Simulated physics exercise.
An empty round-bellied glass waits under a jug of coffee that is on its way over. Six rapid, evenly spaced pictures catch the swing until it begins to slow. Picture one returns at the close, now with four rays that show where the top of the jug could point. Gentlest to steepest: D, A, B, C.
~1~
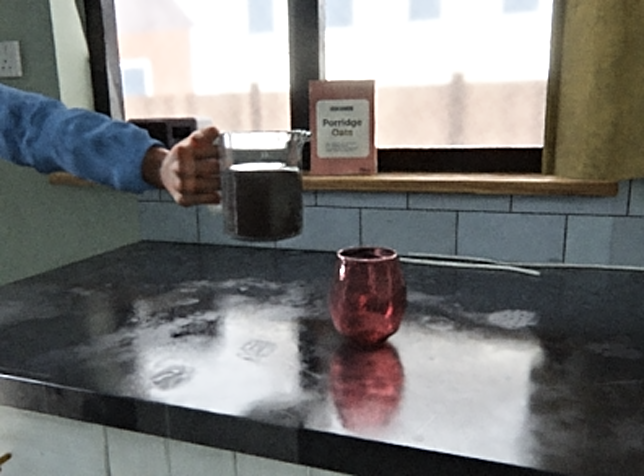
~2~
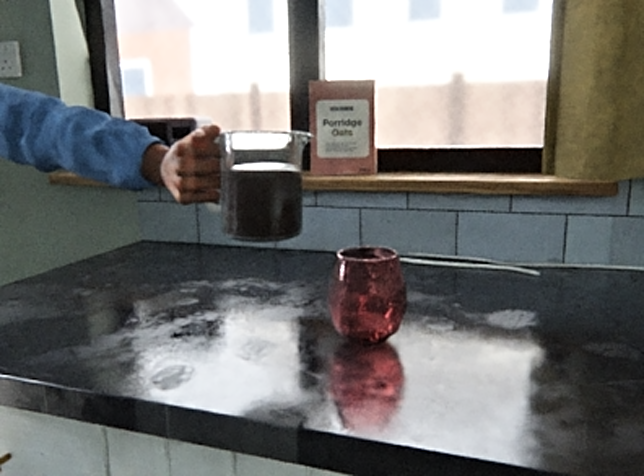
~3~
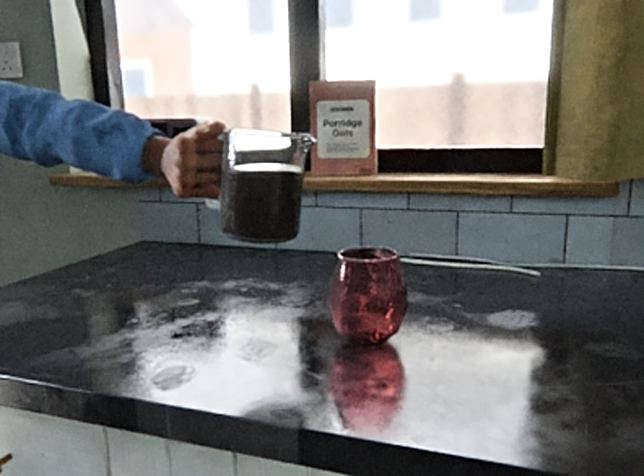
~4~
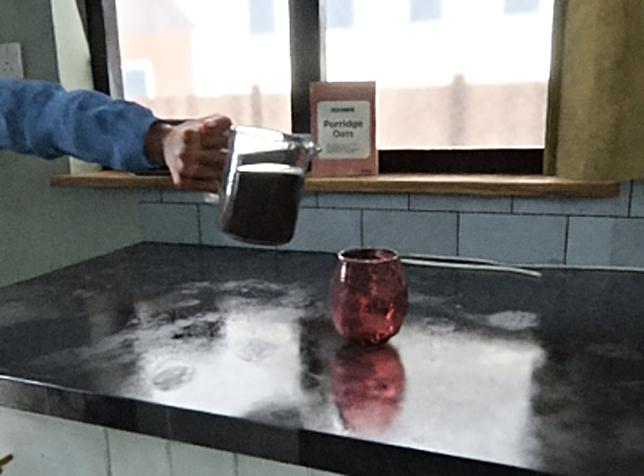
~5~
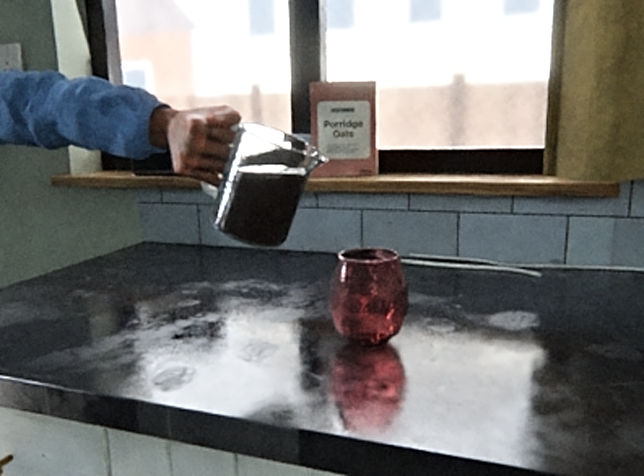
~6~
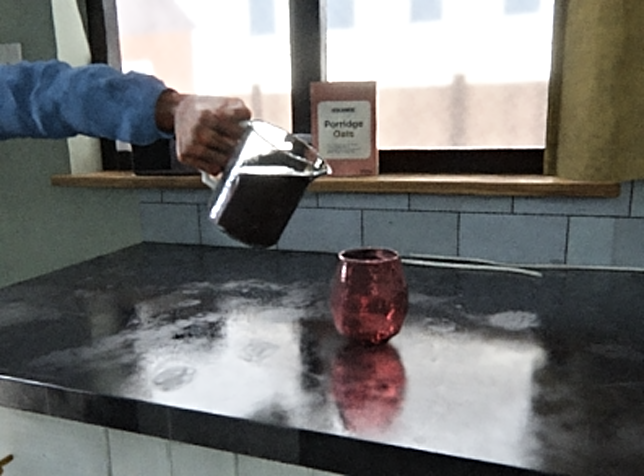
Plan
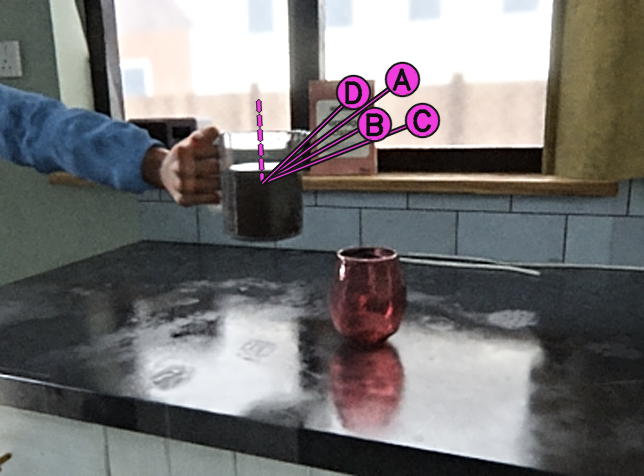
The clip opens on a hand in a blue sleeve holding a clear jug of dark coffee upright, above and left of an empty red round-bellied glass on a dark, glossy counter. The hand then steadily tilts the jug rightward, its spout moving slightly down and right, while nothing leaves it.
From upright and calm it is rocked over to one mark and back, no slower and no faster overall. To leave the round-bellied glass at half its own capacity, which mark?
Take C.
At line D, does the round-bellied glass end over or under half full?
Under.
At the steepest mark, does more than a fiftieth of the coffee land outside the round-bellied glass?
No.
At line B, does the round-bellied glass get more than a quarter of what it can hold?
Yes.
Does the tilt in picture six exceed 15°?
Yes, it does.
In magenta, A at (388, 89); B at (358, 129); C at (406, 126); D at (342, 105).
With A, the round-bellied glass ends with about 21 % of what it can hold.
With B, the round-bellied glass ends with about 35 % of what it can hold.
With C, the round-bellied glass ends with about 51 % of what it can hold.
With D, the round-bellied glass ends with about 11 % of what it can hold.
